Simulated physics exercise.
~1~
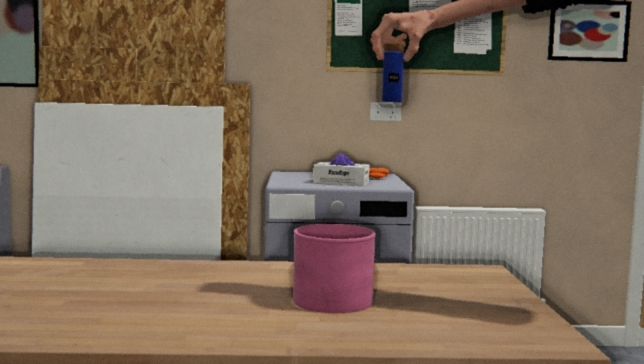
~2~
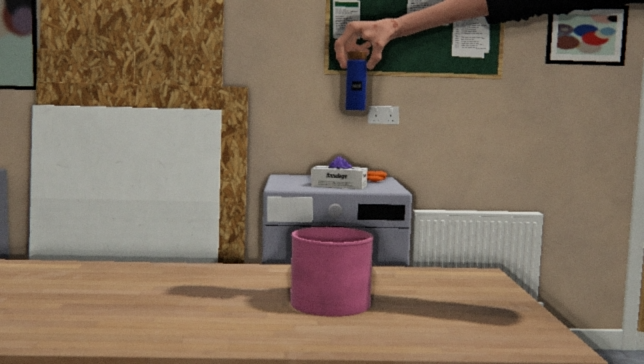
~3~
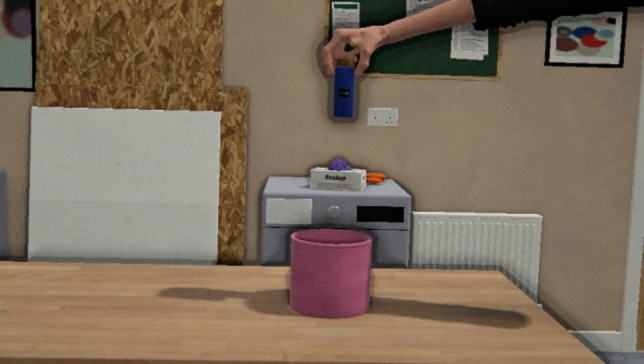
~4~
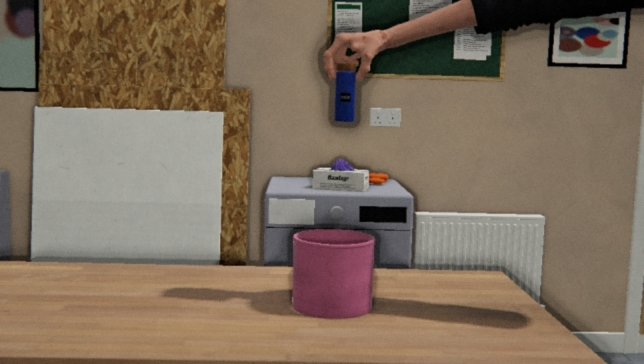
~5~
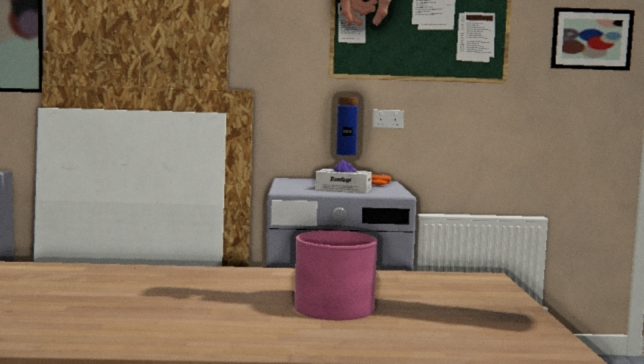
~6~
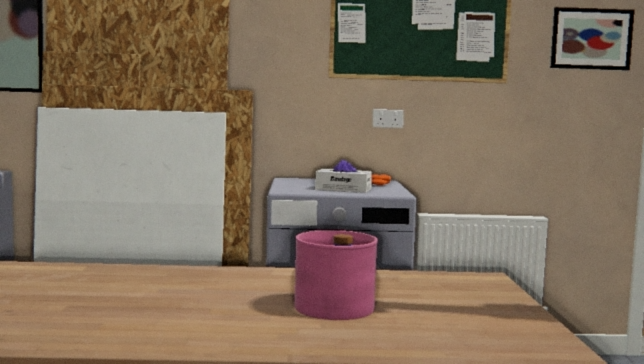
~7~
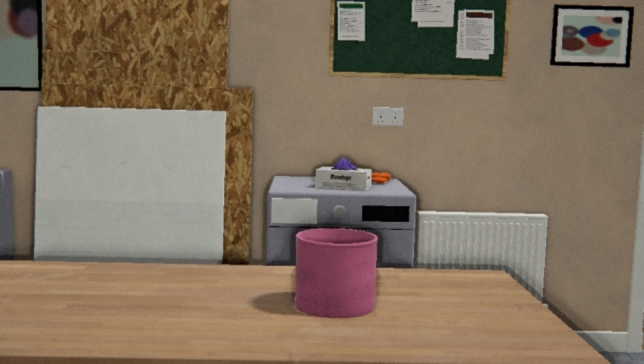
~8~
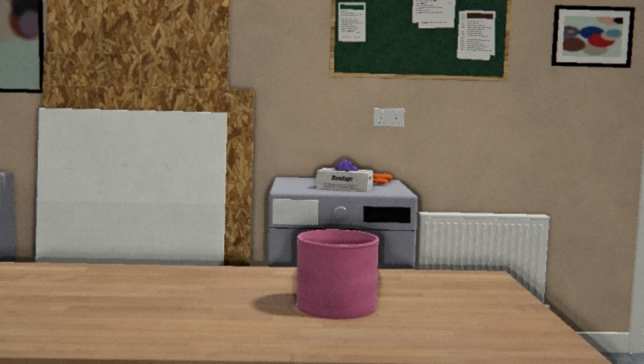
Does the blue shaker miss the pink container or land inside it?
It lands inside the pink container, dropping in through the open top and going out of sight.
A hand holds a blue shaker above a pink container and drops it inside.
